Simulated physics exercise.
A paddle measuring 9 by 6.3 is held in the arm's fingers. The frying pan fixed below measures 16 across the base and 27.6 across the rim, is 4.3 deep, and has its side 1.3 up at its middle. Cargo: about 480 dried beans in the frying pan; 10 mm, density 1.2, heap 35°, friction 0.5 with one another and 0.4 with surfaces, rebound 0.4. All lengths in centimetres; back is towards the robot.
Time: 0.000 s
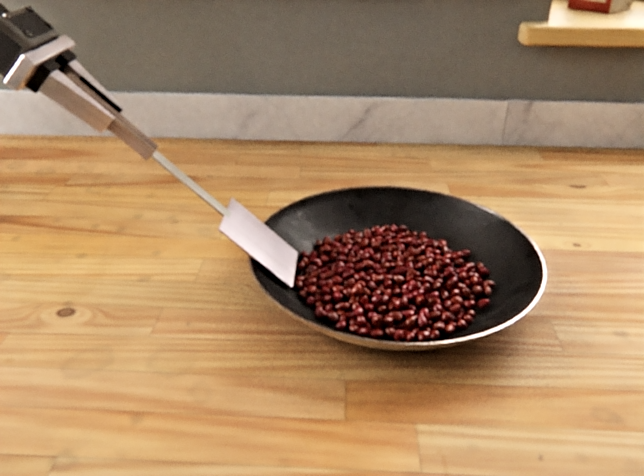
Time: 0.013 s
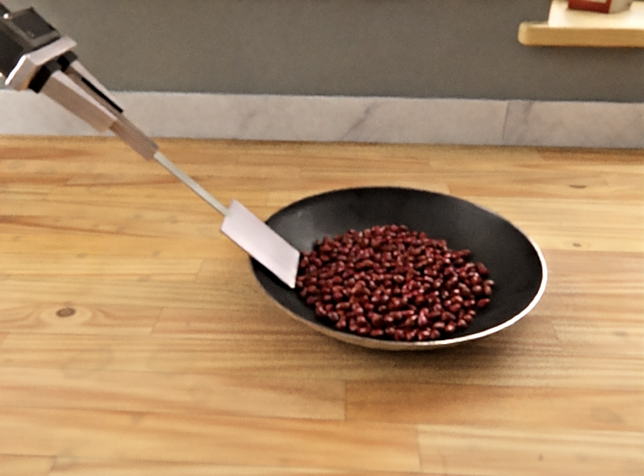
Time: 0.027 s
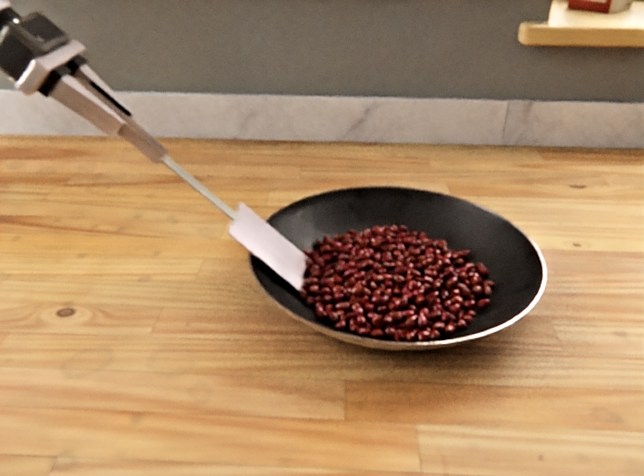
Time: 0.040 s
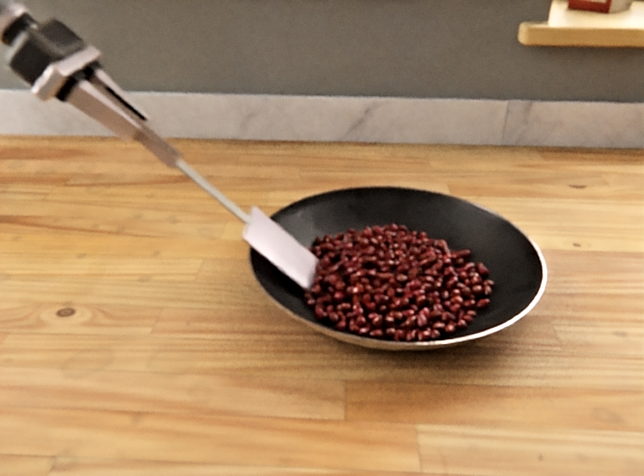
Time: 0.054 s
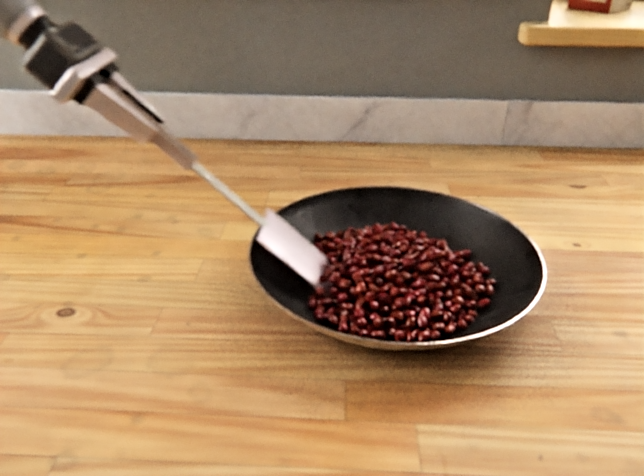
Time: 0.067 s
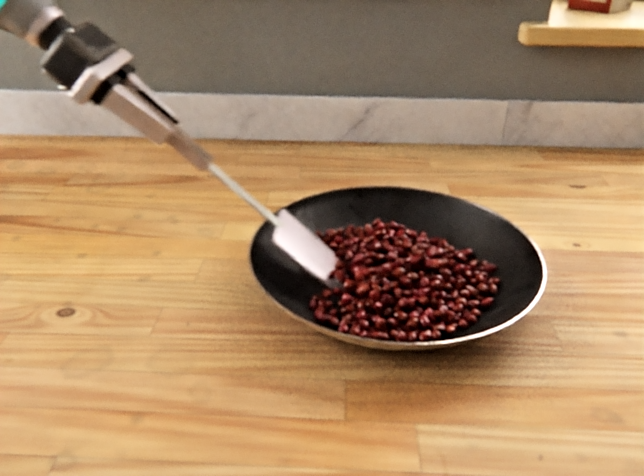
At first, a robot arm holds a flat, pale paddle still at the left side of a black frying pan of dark red beans on a wooden counter. Then the arm moves the paddle a short way to the right, into the pile, and the beans near the blade shift slightly rightward.
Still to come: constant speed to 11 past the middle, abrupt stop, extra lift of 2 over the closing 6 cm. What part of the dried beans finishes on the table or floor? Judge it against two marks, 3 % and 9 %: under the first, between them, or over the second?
Over the second, so above 9 %.
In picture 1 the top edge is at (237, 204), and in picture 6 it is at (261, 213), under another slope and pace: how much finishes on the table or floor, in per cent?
My guess would be close to 15 per cent.
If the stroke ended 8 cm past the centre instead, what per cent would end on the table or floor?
In that case around 10 per cent.
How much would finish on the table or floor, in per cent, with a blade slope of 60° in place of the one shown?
In that case, around 25 percent would end up on the table or floor.
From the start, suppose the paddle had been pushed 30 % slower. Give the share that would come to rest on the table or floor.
About 20 per cent.
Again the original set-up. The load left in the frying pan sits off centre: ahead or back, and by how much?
2.5 cm ahead.
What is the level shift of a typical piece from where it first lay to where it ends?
Distance: Around 4 cm.
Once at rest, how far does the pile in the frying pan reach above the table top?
Near 3.5 centimetres high.
After 0.12 s, sloping 44°, highest piece 6 above the table; 483 in the frying pan.
After 0.17 s, sloping 44°, highest piece 6 above the table; 483 in the frying pan.
After 0.40 s, sloping 44°, highest piece 9 above the table; 345 in the frying pan, 73 on the table or floor, 65 on the blade or in flight.
After 1.45 s, sloping 44°, highest piece 3 above the table; 345 in the frying pan, 138 on the table or floor.
In the end, 345 in the frying pan, 138 on the table or floor. That is 29 % on the table or floor.
